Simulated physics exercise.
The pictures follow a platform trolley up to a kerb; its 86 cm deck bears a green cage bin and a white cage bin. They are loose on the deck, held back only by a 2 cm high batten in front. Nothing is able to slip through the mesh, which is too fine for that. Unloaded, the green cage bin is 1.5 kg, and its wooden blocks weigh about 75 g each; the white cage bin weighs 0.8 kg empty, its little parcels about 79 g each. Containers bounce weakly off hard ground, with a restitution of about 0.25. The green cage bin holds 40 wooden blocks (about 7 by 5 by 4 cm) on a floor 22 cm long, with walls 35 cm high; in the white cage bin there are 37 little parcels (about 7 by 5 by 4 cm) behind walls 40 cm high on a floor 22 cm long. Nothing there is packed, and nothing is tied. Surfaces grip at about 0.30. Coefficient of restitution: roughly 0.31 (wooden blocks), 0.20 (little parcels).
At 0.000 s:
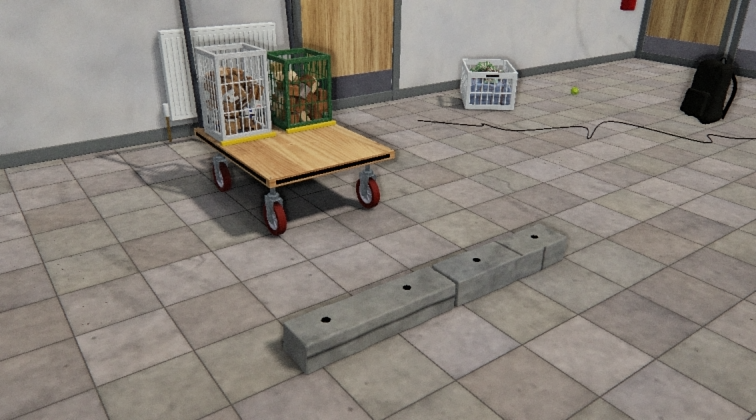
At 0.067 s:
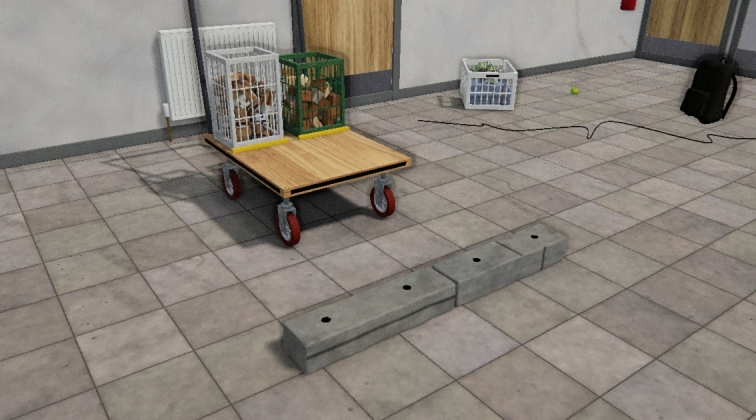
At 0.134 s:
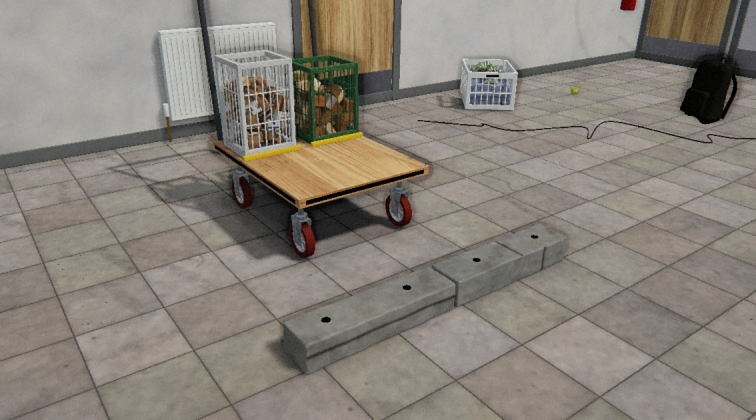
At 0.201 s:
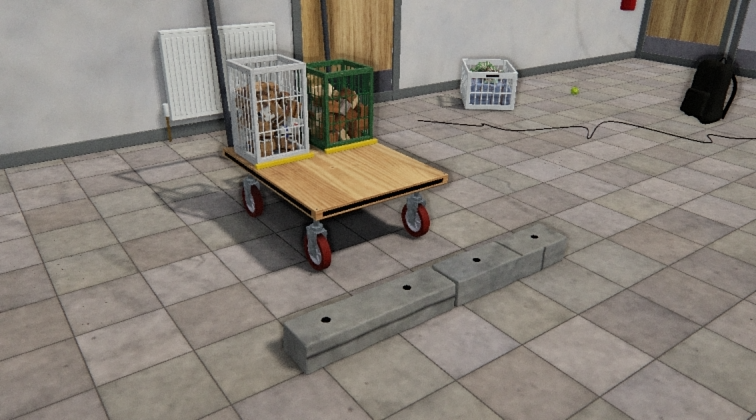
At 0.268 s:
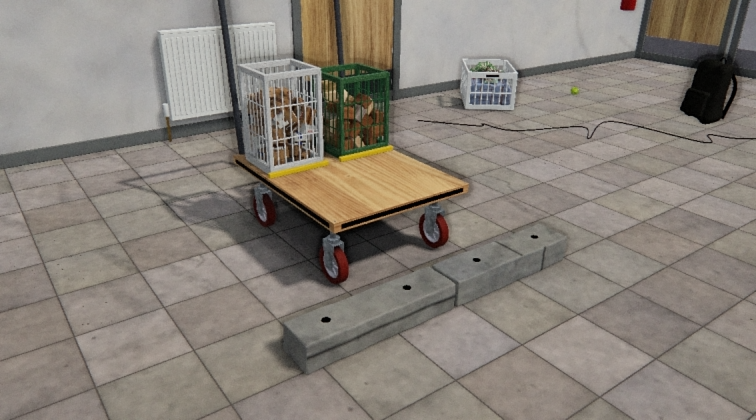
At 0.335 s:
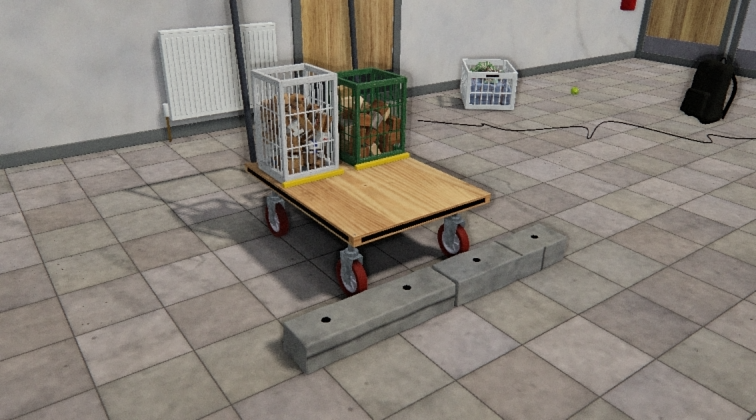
In a tiled room with grey walls, a wooden platform trolley carrying white and green cage bins rolling steadily closer to a low concrete kerb.
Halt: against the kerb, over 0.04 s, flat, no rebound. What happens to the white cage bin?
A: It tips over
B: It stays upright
It tips over (A).
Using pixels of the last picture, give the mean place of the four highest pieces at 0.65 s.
Their centre sits close to pixel (362, 121).
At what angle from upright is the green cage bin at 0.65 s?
About 45 degrees.
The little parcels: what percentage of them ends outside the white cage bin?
Roughly 20 per cent of them.
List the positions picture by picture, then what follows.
In the first picture (places track the rim corner closest to us here), white cage bin (215, 55); green cage bin (285, 60); 68 cm to go; all still inside.
White cage bin (226, 59); green cage bin (297, 64); 56 cm to go, in the second picture.
White cage bin (238, 64); green cage bin (310, 68); 43 cm to go, in the third picture.
White cage bin (251, 69); green cage bin (325, 73); 31 cm to go, in the fourth picture.
White cage bin (264, 75); green cage bin (340, 78); 18 cm to go, in the fifth picture.
White cage bin (279, 81); green cage bin (356, 84); 6 cm to go; all still inside, in the sixth picture.
After 0.35 s, the jolt starts.
After 0.47 s, the green cage bin leans 20° with 0 of 40 out and the white cage bin leans 23° with 0 of 37 out.
After 0.65 s, the green cage bin leans 43° with 0 of 40 out and the white cage bin leans 67° with 0 of 37 out.
After 0.95 s, the green cage bin is down with 0 of 40 out and the white cage bin is down with 6 of 37 out.
When it is over (at 1.48 s), the green cage bin is down with 7 of 40 out and the white cage bin is down with 8 of 37 out. Greatest lean of the white cage bin, 94°.
